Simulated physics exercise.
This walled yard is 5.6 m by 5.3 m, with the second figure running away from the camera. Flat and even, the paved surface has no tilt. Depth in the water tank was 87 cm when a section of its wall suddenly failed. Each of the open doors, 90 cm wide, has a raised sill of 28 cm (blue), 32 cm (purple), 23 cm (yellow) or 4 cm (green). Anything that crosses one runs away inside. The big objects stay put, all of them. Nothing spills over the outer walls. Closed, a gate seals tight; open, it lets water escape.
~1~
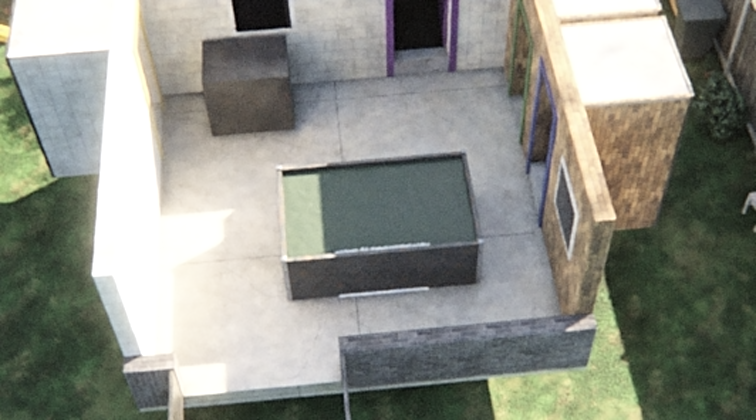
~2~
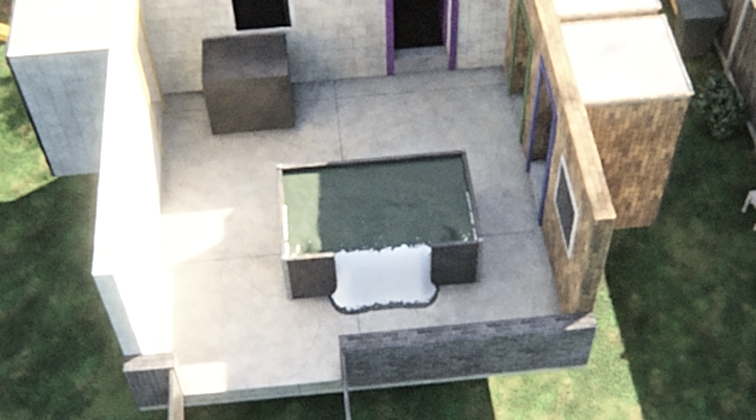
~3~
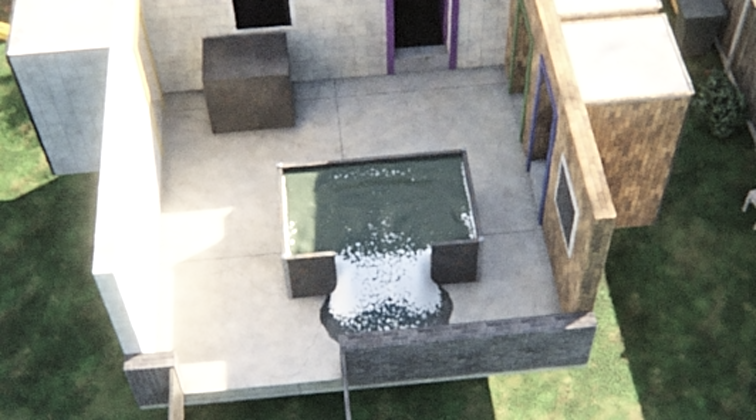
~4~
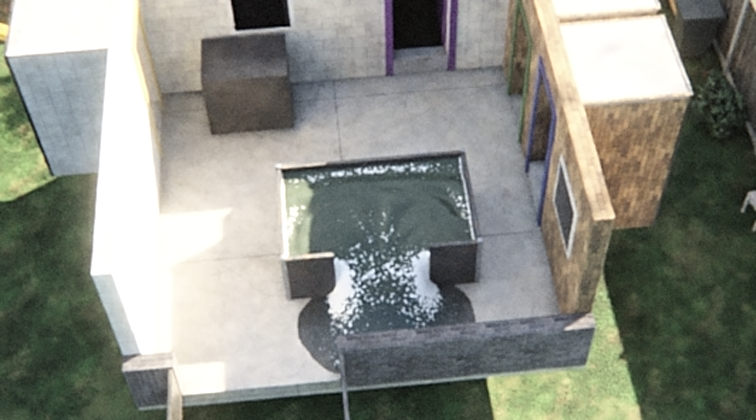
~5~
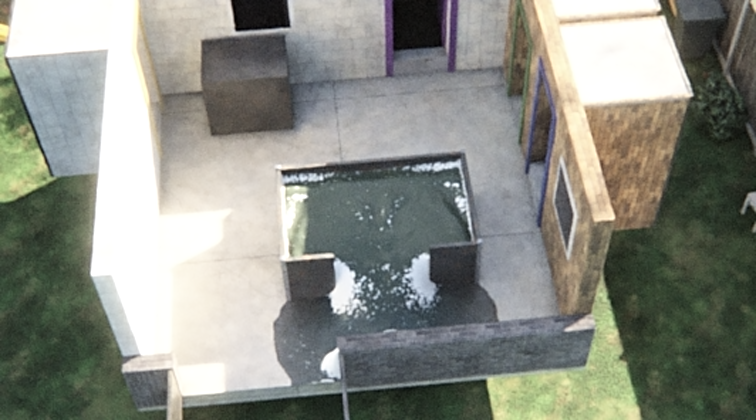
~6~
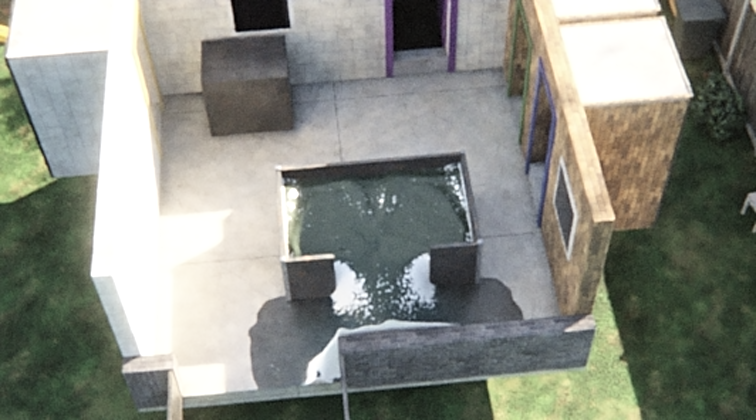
At the start, a rectangular water tank stands whole and still in a paved, walled yard. A section of its front wall gives way and white, foaming water pours through the gap onto the floor. The dark pool spreads outward to both sides and reaches the low front wall as the tank's level drops.
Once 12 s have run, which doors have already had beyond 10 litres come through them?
As I see it, blue door: Less than stated. Purple door: Less than stated. Yellow door: Less than stated. Green door: More than stated.
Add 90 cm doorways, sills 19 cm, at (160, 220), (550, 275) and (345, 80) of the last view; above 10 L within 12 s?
Check each in turn: The first fails, the second succeeds, the third fails.
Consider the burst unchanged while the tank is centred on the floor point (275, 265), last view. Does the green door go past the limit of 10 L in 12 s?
Well, green ends up inside the mark.
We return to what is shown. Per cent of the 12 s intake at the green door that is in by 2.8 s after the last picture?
By that time, around 0 per cent.
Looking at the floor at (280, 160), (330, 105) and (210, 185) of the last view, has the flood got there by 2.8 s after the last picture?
Going in order, clear, then clear, then covered.
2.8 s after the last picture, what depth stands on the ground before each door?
In centimetres, the blue door has 10, the purple door 20, the yellow door 3 and the green door 5.
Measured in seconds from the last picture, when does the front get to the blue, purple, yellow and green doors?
Times: Blue 0.9 seconds, purple 2.2 seconds, yellow 2.4 seconds, green 1.6 seconds.
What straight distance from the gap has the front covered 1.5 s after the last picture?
About 3.6 m.
Then, 0.7 s after the last picture water covers 25 % of the floor and is deepest (60 cm) near (396, 360); blue door not reached, purple door not reached, yellow door not reached, green door not reached.
Then, 1.5 s after the last picture water covers 45 % of the floor and is deepest (46 cm) near (554, 345); blue door 10 cm at the sill, 0 L in, purple door not reached, yellow door not reached, green door not reached.
Then, 2.8 s after the last picture water covers 70 % of the floor and is deepest (32 cm) near (554, 345); blue door 10 cm at the sill, 0 L in, purple door 20 cm at the sill, 0 L in, yellow door 3 cm at the sill, 0 L in, green door 5 cm at the sill, 0 L in.
Then, 6.3 s after the last picture water covers 100 % of the floor and is deepest (20 cm) near (292, 202); blue door 9 cm at the sill, 0 L in, purple door 12 cm at the sill, 0 L in, yellow door 12 cm at the sill, 0 L in, green door 10 cm at the sill, 47 L in.
Then, 11.3 s after the last picture water covers 100 % of the floor and is deepest (13 cm) near (507, 87); blue door 11 cm at the sill, 0 L in, purple door 8 cm at the sill, 0 L in, yellow door 9 cm at the sill, 0 L in, green door 9 cm at the sill, 141 L in.
